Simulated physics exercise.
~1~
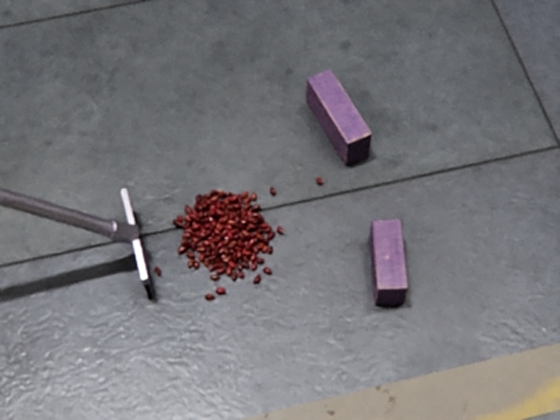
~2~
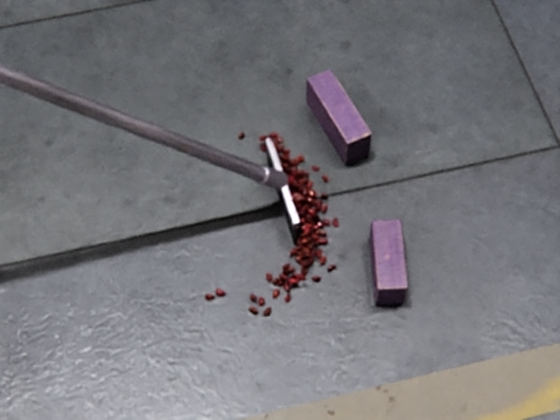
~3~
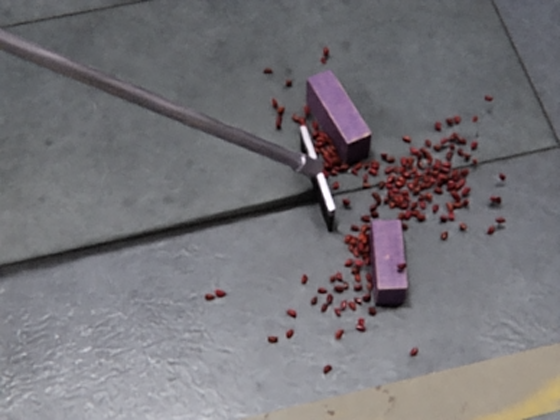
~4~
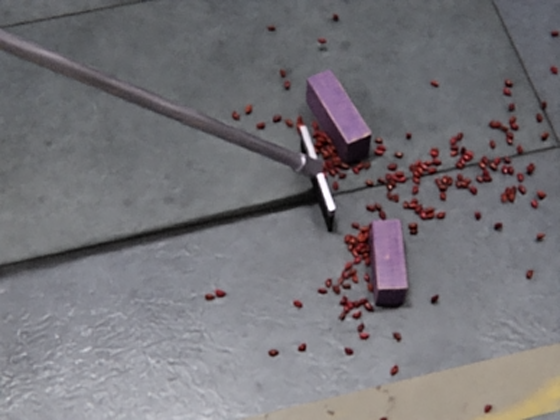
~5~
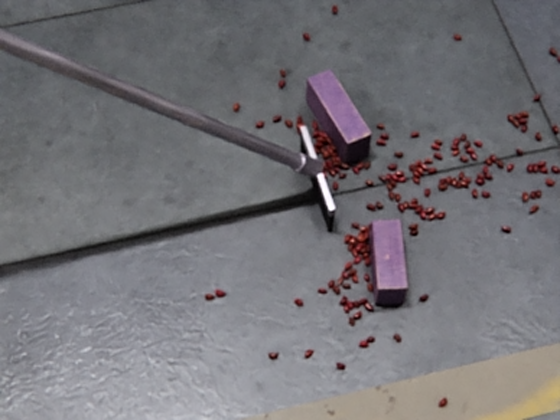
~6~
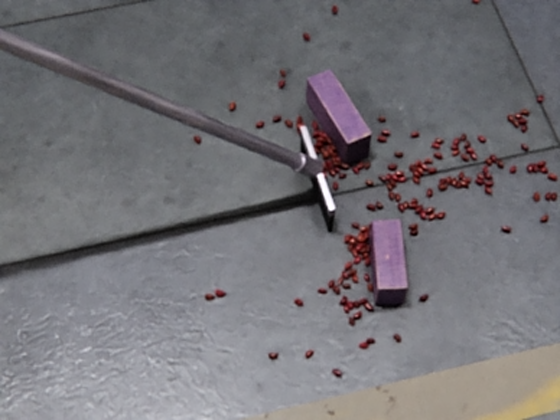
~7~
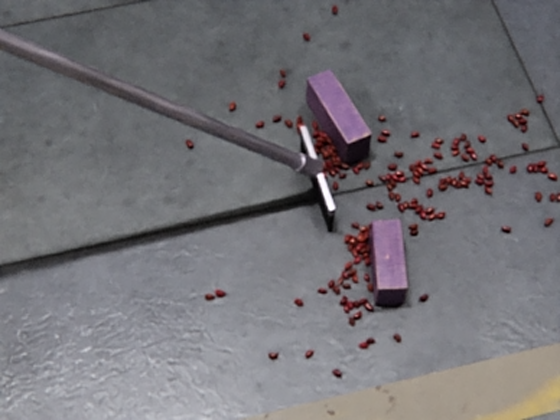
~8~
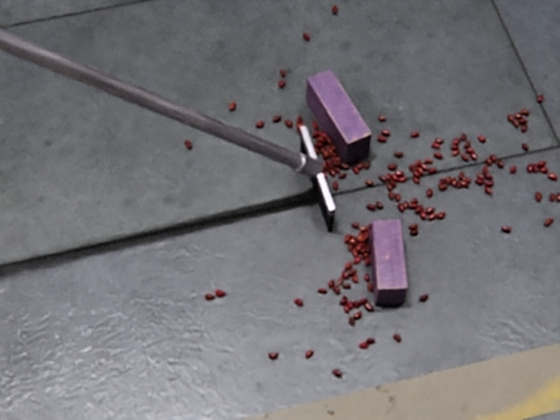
A heap of small dark red beans lies on a grey tiled floor, seen from above at an angle, with a long-handled squeegee at its left and two purple blocks standing apart to its right. A pale yellowish band crosses the lower right corner. The squeegee pushes right, sweeping the beans into a ridge ahead of its blade and leaving a few behind. It then stops just short of the blocks as beans burst through the gap and scatter. Finally they settle, many strewn beyond the gap, others held up against the blocks, and a few out around the sides.
